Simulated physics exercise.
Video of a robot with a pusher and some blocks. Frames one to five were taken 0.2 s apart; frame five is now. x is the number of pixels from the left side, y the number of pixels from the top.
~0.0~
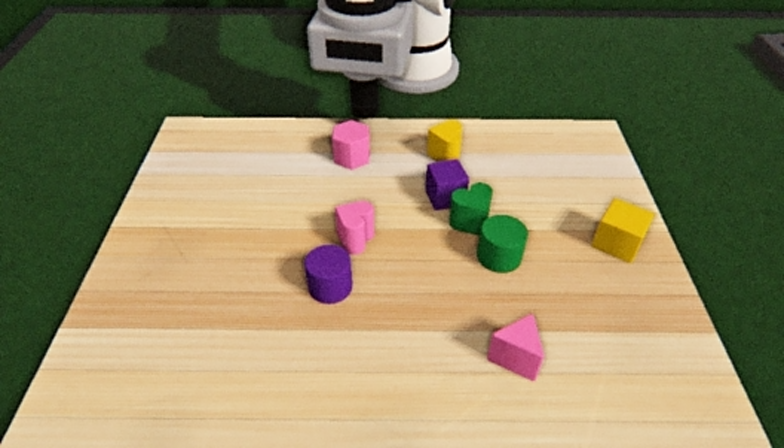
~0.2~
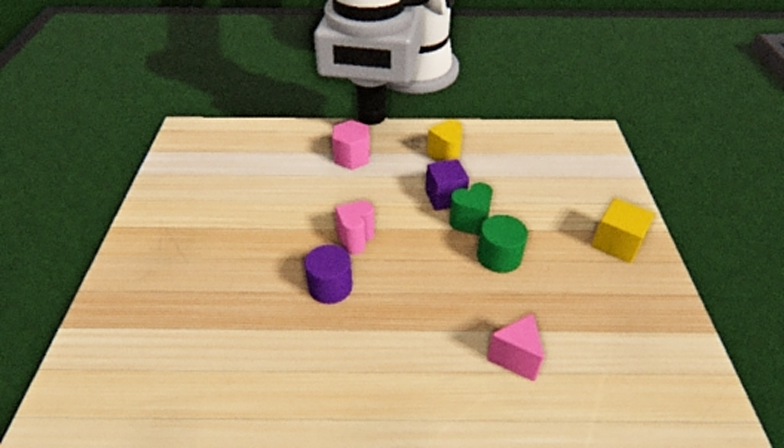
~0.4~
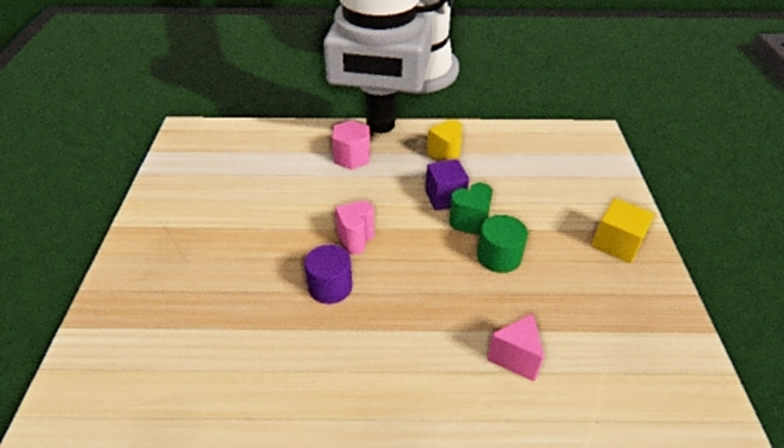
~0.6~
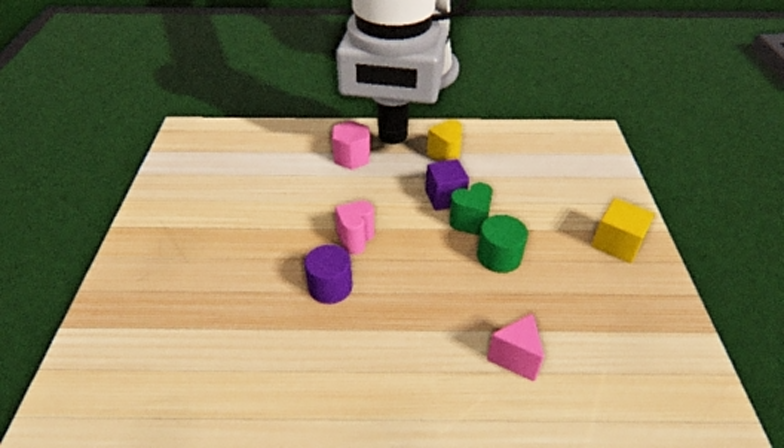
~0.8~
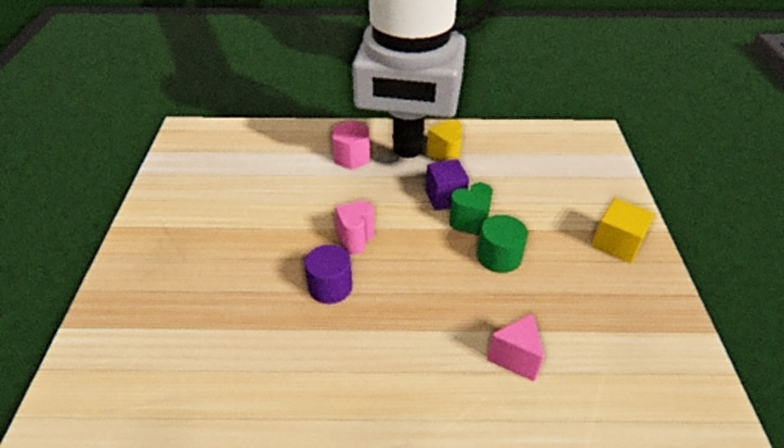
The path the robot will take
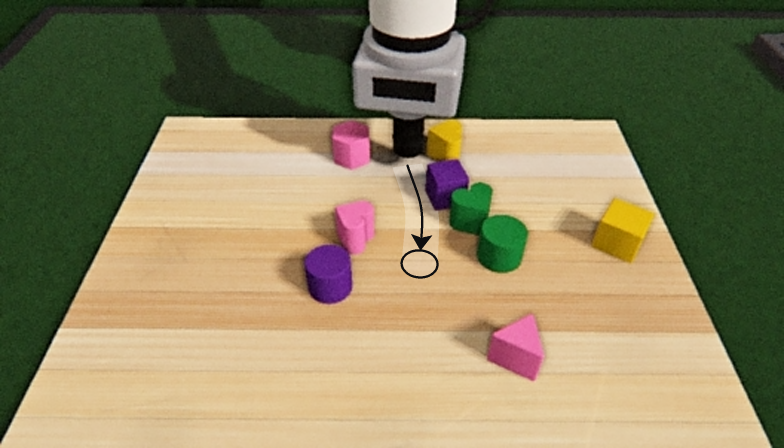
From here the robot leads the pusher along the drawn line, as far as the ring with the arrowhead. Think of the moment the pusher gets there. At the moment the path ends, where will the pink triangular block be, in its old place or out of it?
It stays put.
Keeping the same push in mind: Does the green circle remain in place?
It seems so.
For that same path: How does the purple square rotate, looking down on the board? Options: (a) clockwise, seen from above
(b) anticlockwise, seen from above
I choose b.
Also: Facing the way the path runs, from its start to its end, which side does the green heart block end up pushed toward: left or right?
Facing from start to end, it will go to the left.
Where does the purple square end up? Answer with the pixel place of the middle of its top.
Pixel (460, 187).
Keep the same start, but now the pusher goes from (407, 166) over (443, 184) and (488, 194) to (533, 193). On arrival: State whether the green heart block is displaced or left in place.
It's moved.
Path on the board, from (407, 166) via (418, 194) and (422, 227), ending at (420, 264).
On the path given first. One third of the way, pusher (419, 179); purple square (456, 177), turned 25° anticlockwise; green heart block (478, 197).
Two thirds of the way, pusher (423, 211); purple square (460, 187), turned 70° anticlockwise; green heart block (498, 201), turned 20° anticlockwise.
At the end, pusher (421, 248); purple square (460, 187), turned 70° anticlockwise; green heart block (498, 201), turned 20° anticlockwise; green circle in place; pink triangular block in place.
